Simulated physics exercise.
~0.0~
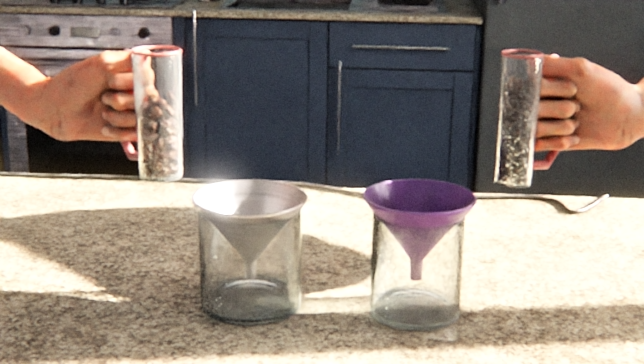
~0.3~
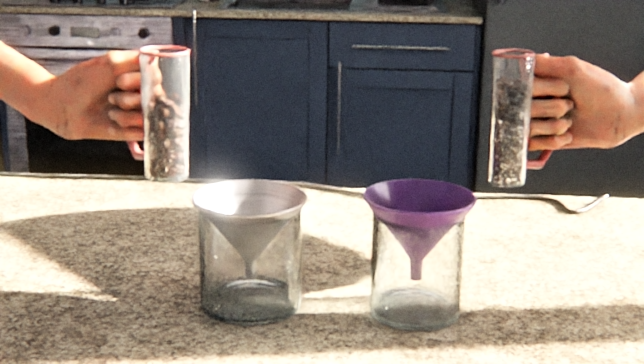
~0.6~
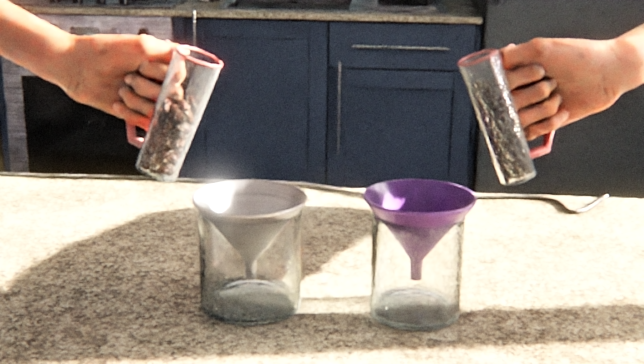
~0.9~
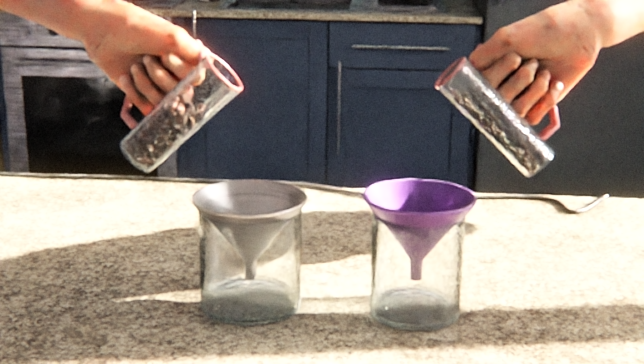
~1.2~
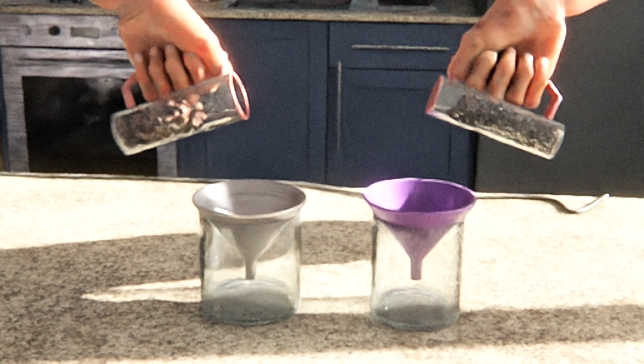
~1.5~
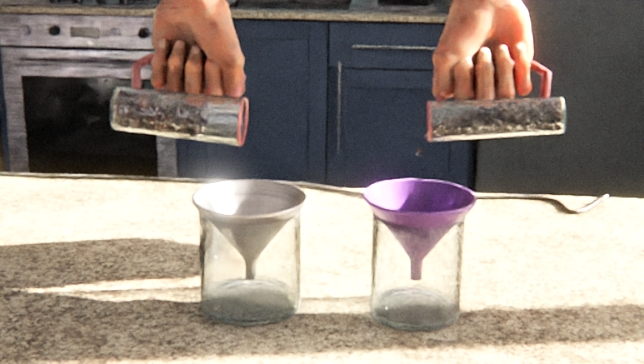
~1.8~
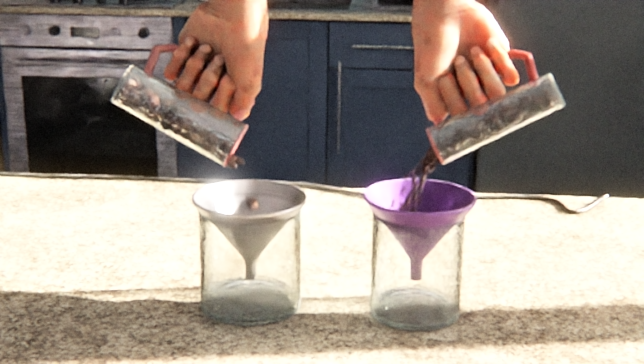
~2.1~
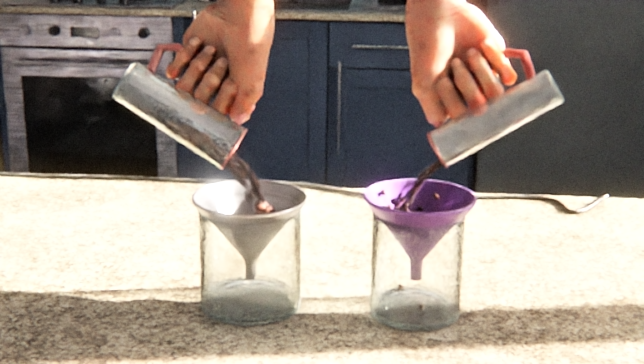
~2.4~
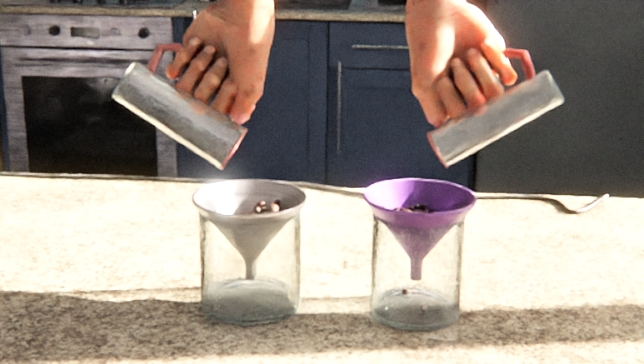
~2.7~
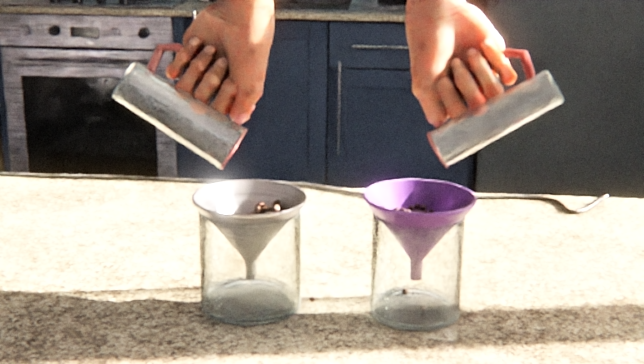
Two hands tip cups of small dark pieces into funnels, where nearly all stay stuck.
